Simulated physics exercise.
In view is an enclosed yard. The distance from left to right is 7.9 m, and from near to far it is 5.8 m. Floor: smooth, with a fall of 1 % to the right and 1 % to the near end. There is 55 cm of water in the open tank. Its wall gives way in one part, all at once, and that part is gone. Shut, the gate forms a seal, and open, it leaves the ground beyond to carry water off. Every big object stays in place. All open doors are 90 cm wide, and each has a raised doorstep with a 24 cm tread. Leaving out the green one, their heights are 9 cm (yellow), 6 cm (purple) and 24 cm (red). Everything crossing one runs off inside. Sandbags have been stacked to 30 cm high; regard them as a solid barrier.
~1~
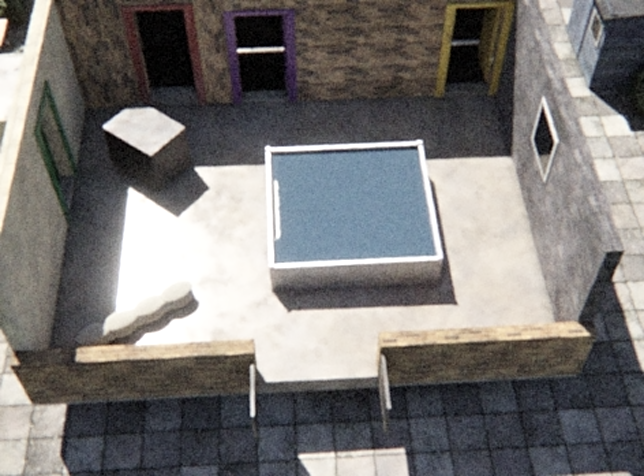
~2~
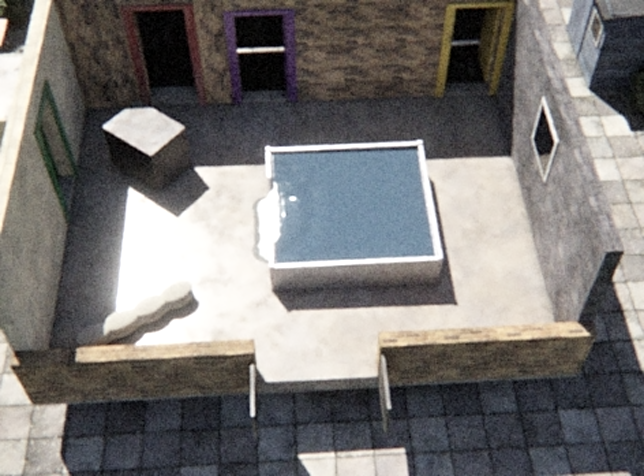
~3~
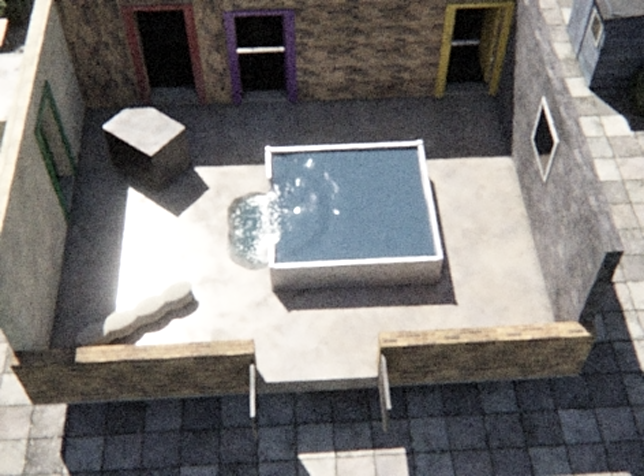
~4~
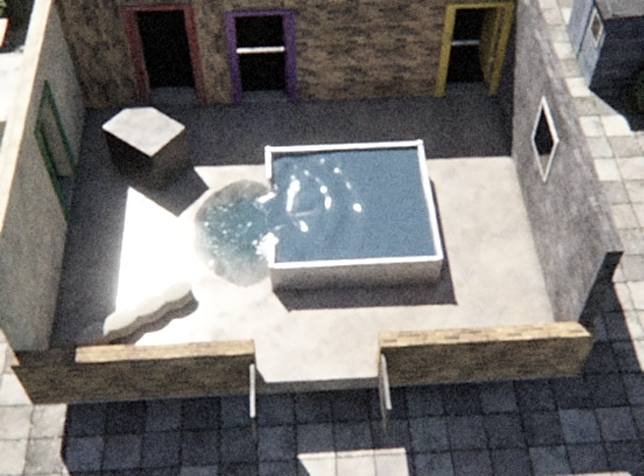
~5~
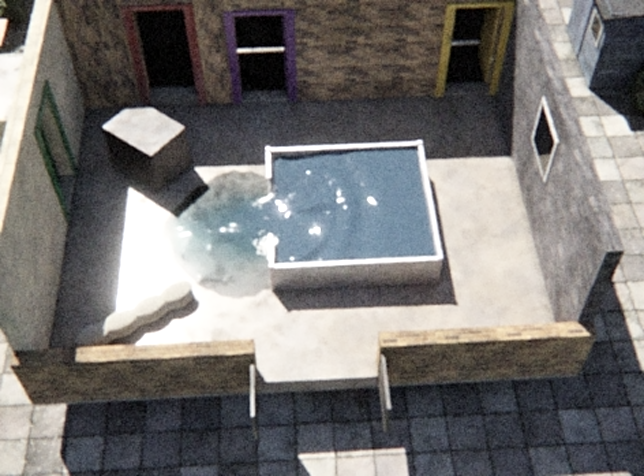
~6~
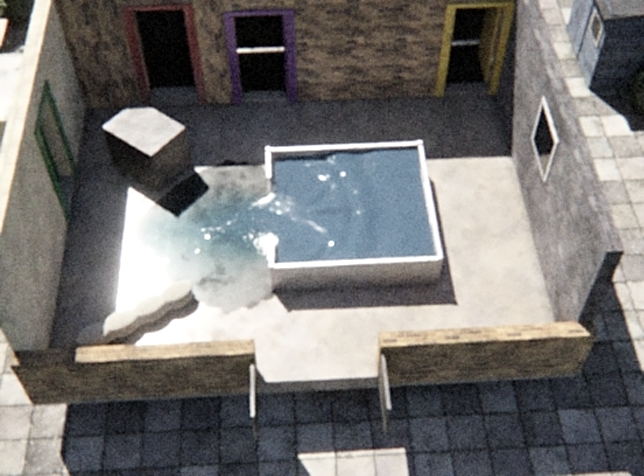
A square tank of blue water with a white rim stands in a pale walled yard, seen from high above by a camera that stays still. Red, purple and yellow doorways line the brown back wall, a green one is at left, and a grey block and low sandbags sit nearby. Water bursts through the tank's left side, glittering, and spreads leftward across the floor towards the block.
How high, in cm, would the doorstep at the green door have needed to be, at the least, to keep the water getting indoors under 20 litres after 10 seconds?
About 18 cm.
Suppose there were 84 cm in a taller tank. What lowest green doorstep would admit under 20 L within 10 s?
Roughly 32 centimetres.
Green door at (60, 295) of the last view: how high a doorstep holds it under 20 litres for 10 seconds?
Something near 19 cm.
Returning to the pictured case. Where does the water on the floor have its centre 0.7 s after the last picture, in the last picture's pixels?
At about (313, 227).
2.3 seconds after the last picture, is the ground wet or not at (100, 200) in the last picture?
At that moment it's submerged.
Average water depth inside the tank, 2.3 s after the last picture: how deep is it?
The average depth is some 33 cm.
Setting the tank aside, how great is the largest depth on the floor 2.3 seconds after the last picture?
Close to 30 centimetres.
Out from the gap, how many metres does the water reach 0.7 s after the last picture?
About 3.6 metres out.
Then, 0.7 s after the last picture water covers 25 % of the floor, deepest (28 cm) near (259, 228); 9 cm at the green door, 0 litres in over its 11 cm doorstep.
Then, 2.3 s after the last picture water covers 40 % of the floor, deepest (30 cm) near (46, 378); 20 cm at the green door, 55 litres in over its 11 cm doorstep.
Then, 9.3 s after the last picture water covers 95 % of the floor, deepest (14 cm) near (46, 378); 10 cm at the green door, 128 litres in over its 11 cm doorstep.
At the green door as built, the water peaked near 21 cm, 1.3 s after the last picture.
With a doorstep of 15 cm, 48 litres would have come in within the 10 s; with 20 cm, 10 litres. So under 20 litres takes about 18 cm.
